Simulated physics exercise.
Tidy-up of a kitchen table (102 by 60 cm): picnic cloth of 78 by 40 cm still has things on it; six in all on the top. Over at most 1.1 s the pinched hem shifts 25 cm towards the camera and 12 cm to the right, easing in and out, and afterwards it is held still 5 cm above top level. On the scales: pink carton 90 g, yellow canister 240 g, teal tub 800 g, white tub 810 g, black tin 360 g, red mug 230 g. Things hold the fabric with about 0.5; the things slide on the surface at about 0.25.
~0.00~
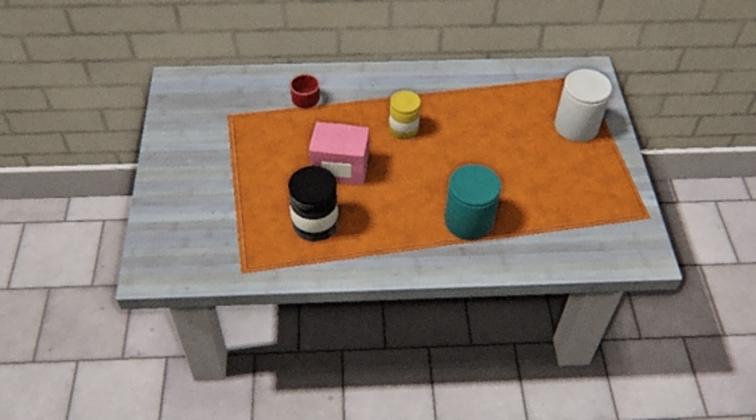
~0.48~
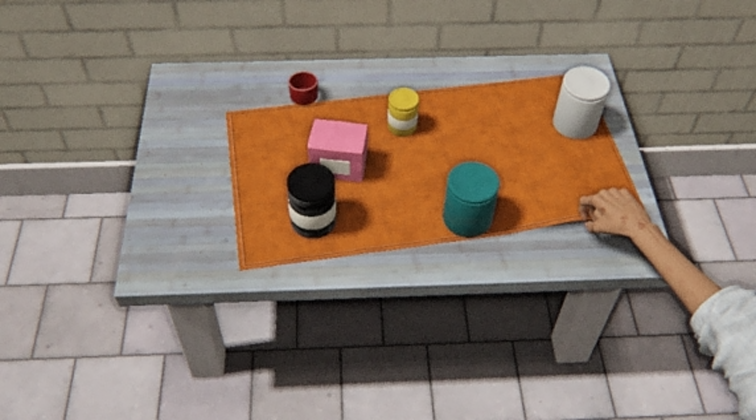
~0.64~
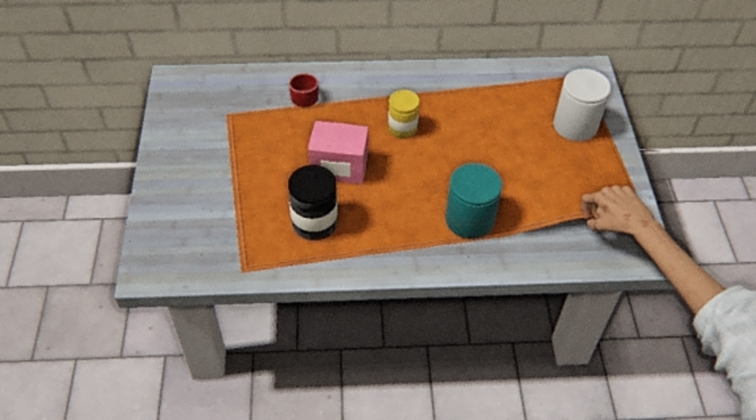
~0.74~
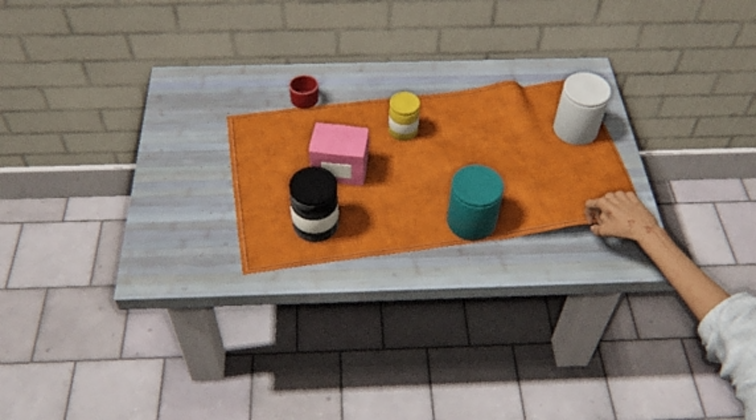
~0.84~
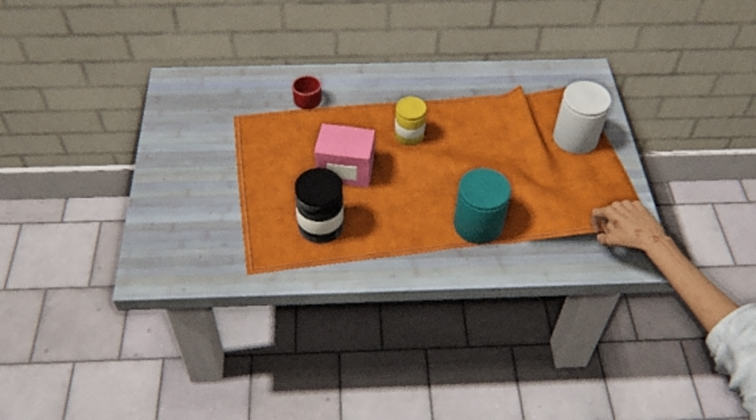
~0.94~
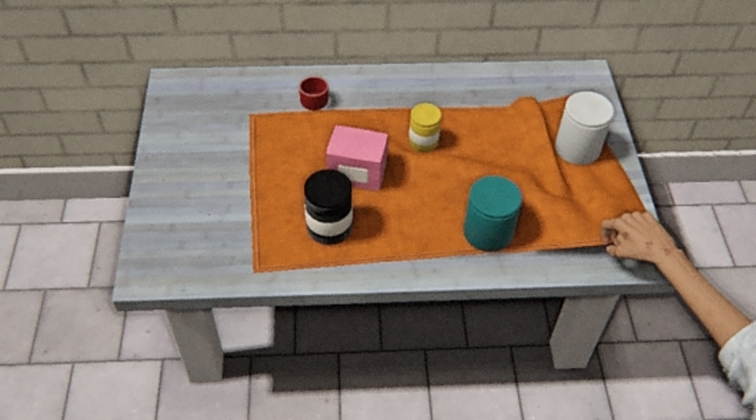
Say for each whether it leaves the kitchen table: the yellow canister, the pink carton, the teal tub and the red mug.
My prediction: Yellow canister: Aboard; pink carton: Aboard; teal tub: Overboard; red mug: Aboard.
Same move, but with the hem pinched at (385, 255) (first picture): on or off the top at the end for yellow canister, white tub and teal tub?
At the end, the yellow canister holds its spot, the white tub holds its spot, and the teal tub ends up off the top.
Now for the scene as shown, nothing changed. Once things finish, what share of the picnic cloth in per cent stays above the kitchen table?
Roughly 60% of it.
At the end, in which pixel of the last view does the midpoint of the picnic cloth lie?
Its centre lands at about (549, 232).
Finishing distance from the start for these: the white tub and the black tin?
About: White tub over the edge, black tin 20 cm.
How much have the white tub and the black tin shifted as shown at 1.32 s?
The white tub is about 20 cm off and the black tin about 10 cm.
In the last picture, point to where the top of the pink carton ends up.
Rest point, last frame: Approx. (465, 195).
At 1.1 s, 100 % of the picnic cloth is still over the top; yellow canister 14 cm off its start, teal tub 11 cm off its start, pink carton 11 cm off its start.
At 1.3 s, 90 % of the picnic cloth is still over the top; yellow canister 22 cm off its start, teal tub 18 cm off its start, pink carton 16 cm off its start.
At 1.5 s, 80 % of the picnic cloth is still over the top; yellow canister 29 cm off its start at (530, 168), teal tub 25 cm off its start at (568, 307), pink carton 22 cm off its start at (446, 176).
At 1.7 s, 75 % of the picnic cloth is still over the top; teal tub over the edge, yellow canister 33 cm off its start, pink carton 26 cm off its start.
At 3.3 s, 60 % of the picnic cloth is still over the top; teal tub over the edge, yellow canister 34 cm off its start at (562, 173), pink carton 27 cm off its start at (465, 195), red mug 3 cm off its start at (318, 86).
